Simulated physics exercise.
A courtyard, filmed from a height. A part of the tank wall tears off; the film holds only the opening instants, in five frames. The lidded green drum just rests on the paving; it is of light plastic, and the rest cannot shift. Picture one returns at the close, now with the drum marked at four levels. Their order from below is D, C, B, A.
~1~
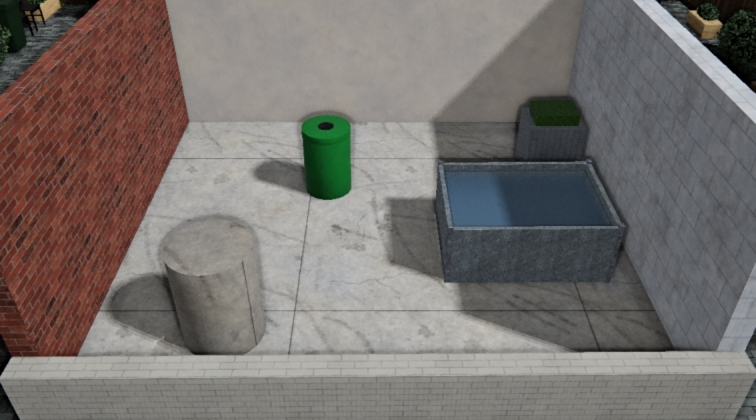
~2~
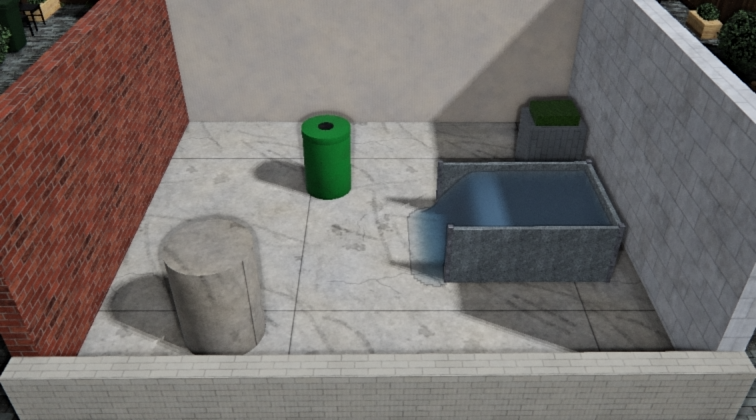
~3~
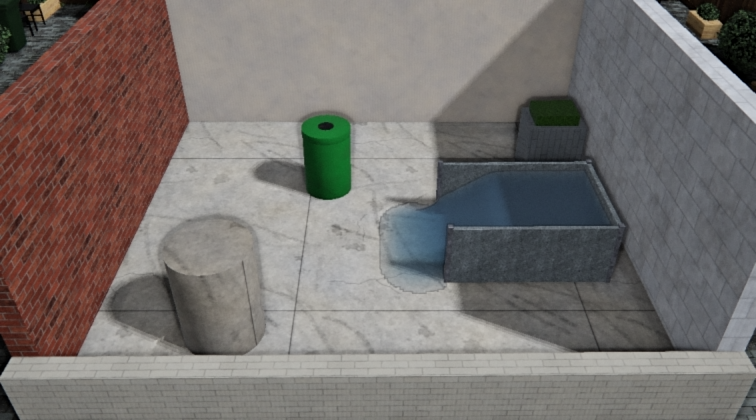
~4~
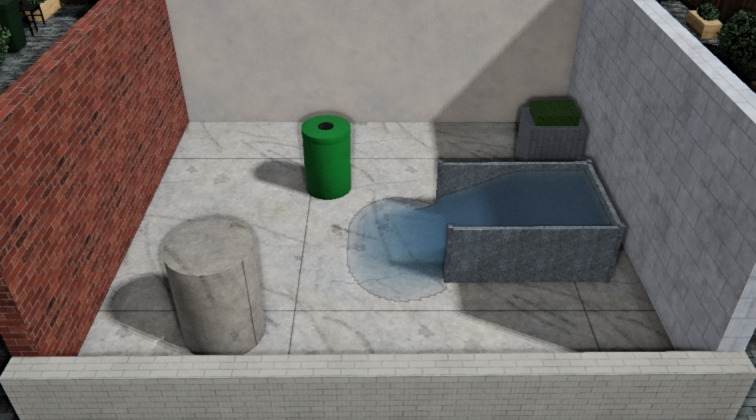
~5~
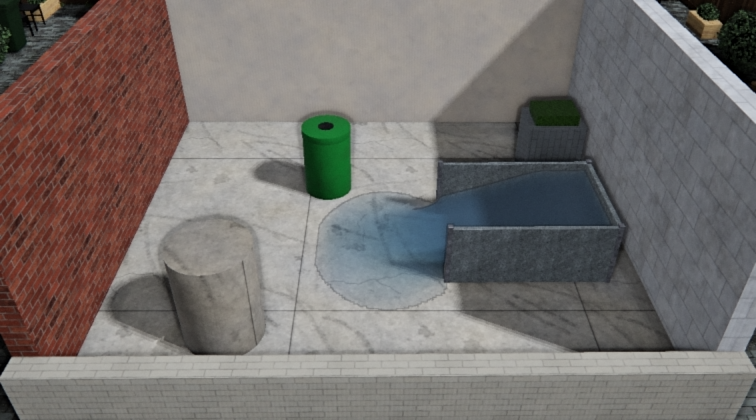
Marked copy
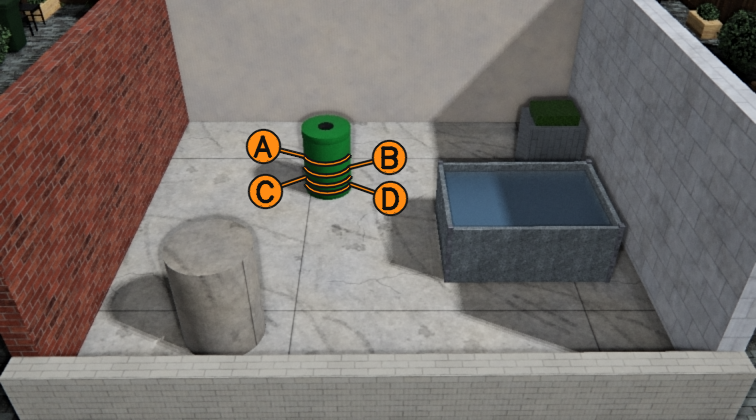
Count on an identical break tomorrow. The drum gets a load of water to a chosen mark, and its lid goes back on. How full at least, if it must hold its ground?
C will do.
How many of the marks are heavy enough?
Three of the four.
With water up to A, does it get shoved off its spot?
No, that is safe.
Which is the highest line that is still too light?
The answer is D.
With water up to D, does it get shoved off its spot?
Yes, it does.
On the marked copy, A at (325, 164); B at (326, 176); C at (327, 185); D at (327, 193); from the bottom up D, C, B, A.
Choosing A, it does not move.
Choosing B, it does not move.
Choosing C, it does not move.
Choosing D, it is pushed about half its own width away.
